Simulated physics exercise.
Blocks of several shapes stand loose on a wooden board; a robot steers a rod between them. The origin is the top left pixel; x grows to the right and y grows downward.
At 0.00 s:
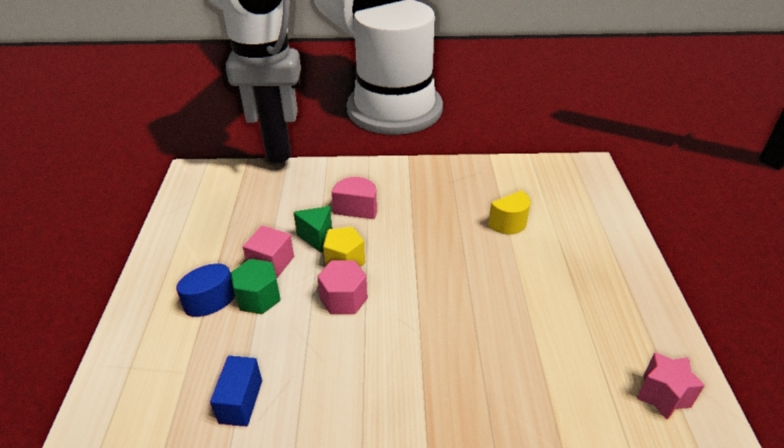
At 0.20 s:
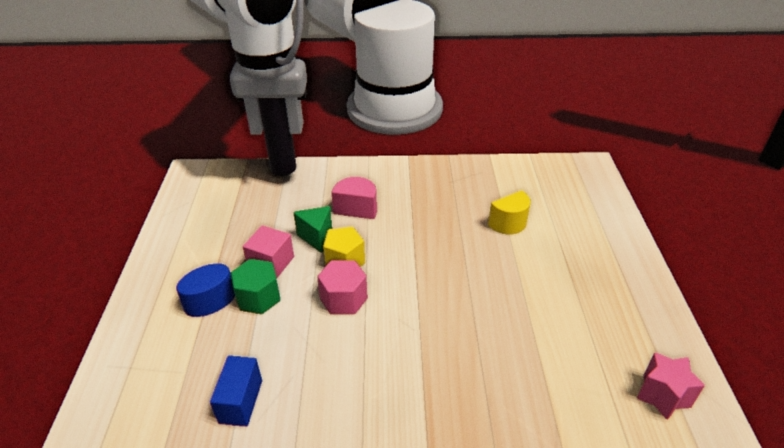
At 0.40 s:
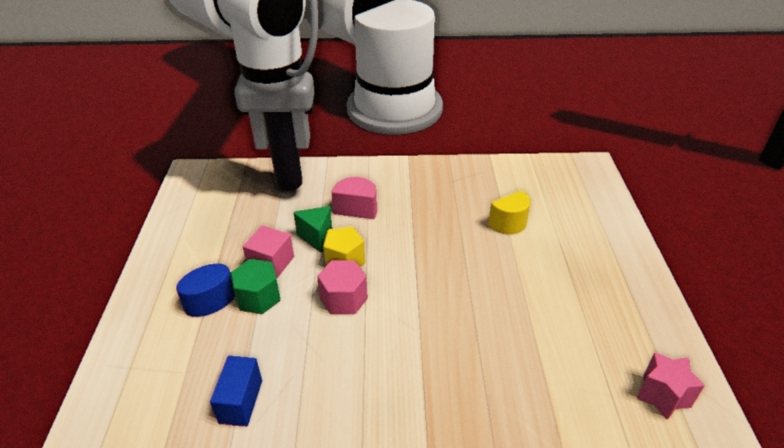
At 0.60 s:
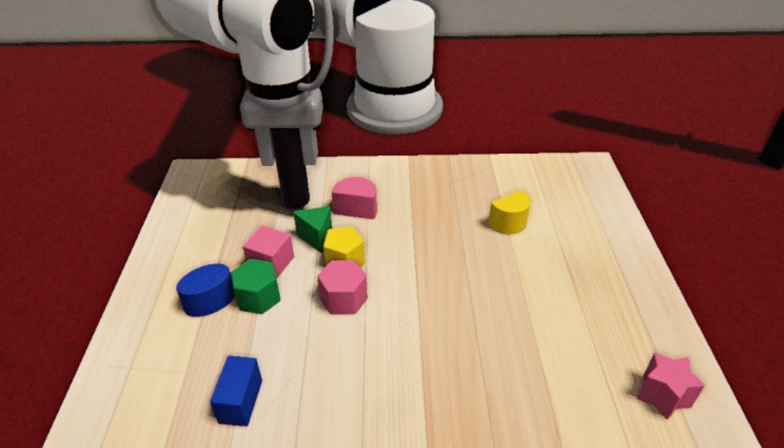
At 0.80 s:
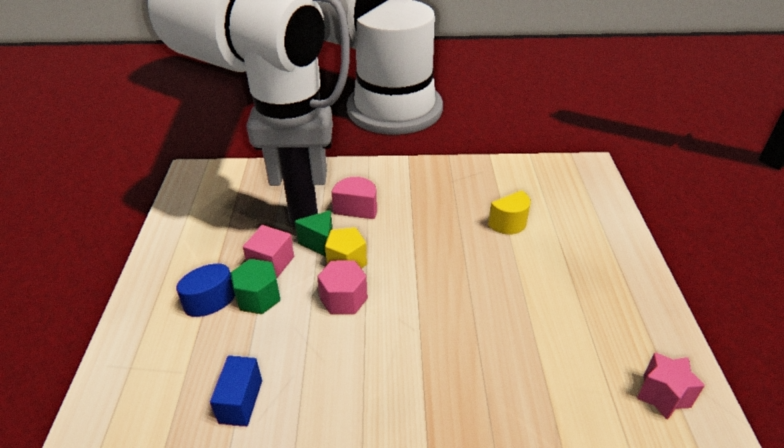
A robot arm lowered its black rod from the board's back edge toward the scattered colored blocks, moving forward and slightly right, then nudged the green triangular one slightly while the rest barely moved.
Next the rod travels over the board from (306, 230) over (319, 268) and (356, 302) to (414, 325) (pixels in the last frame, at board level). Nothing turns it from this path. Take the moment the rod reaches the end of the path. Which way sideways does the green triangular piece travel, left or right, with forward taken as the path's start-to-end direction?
Side: Left.
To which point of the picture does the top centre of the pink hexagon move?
I predict (381, 326).
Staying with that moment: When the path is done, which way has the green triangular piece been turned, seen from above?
It makes a counterclockwise turn.
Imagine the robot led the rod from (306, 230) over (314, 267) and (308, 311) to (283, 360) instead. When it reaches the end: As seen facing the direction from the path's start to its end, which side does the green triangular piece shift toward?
That's a shift to the left.
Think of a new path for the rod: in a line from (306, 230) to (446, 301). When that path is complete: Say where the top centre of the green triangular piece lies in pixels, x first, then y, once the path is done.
At the end it should sit near (321, 246).
On the path given first. One third of the way, rod (318, 258); green triangular piece (331, 262), turned 20° anticlockwise; pink hexagon (356, 291), turned 15° clockwise; yellow five-sided block (355, 242), turned 30° anticlockwise.
Two thirds of the way, rod (356, 292); green triangular piece (387, 284), turned 35° anticlockwise; pink hexagon (374, 312), turned 60° clockwise; yellow five-sided block (357, 242), turned 35° anticlockwise.
At the end, rod (414, 314); pink square piece in place; green triangular piece (443, 291), turned 100° anticlockwise; pink hexagon (381, 326), turned 80° clockwise; yellow five-sided block (357, 242), turned 35° anticlockwise.
